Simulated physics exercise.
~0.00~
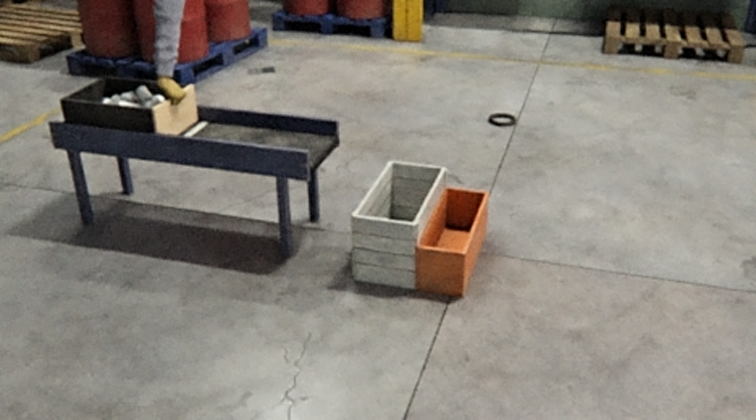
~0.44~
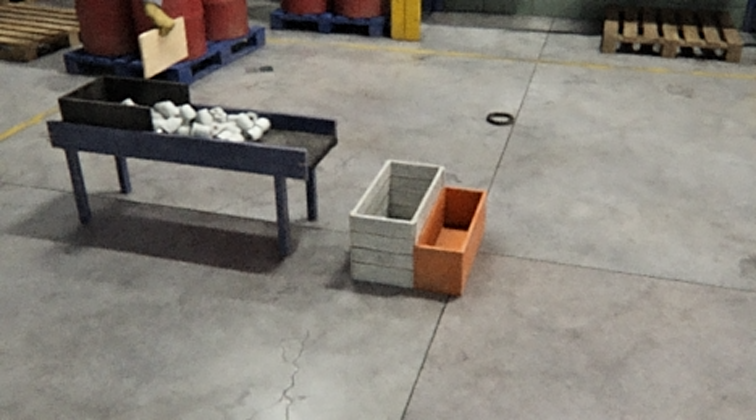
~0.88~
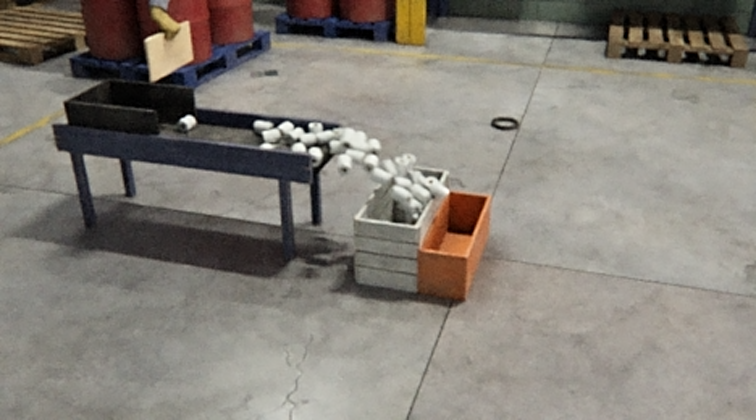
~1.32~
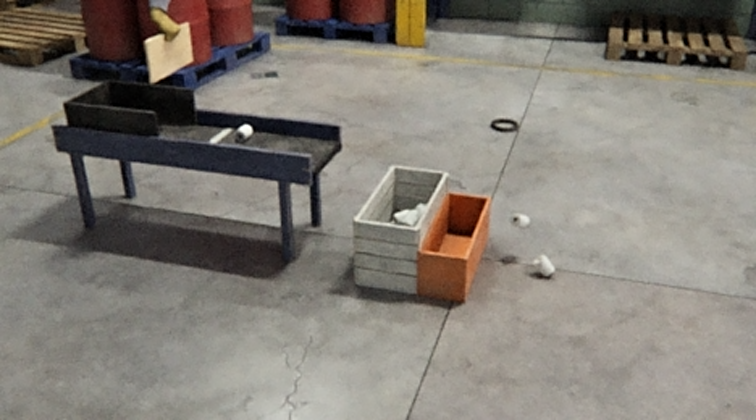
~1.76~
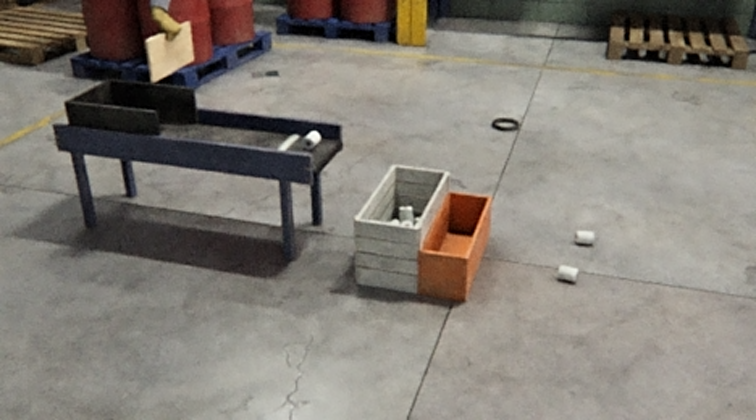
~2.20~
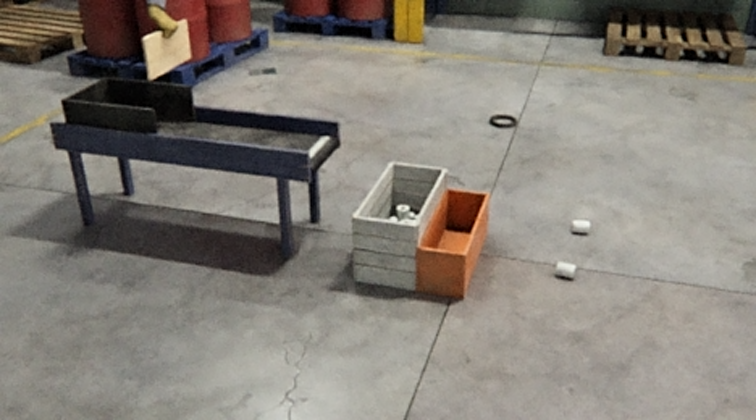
White paper rolls lie loose in a black pen at the left end of a dark blue belt table, seen from above on a concrete warehouse floor. A white box and a smaller orange tote stand beyond the right end, with red drums and pallets behind. A gloved hand lifts the pale gate, and the rolls spread rightward along the belt. They pour off the end in a stream toward the white box. Two fly past the orange tote and come to rest on the floor, while a last straggler reaches the belt's end. Most settle inside the white box, and the tote looks empty.
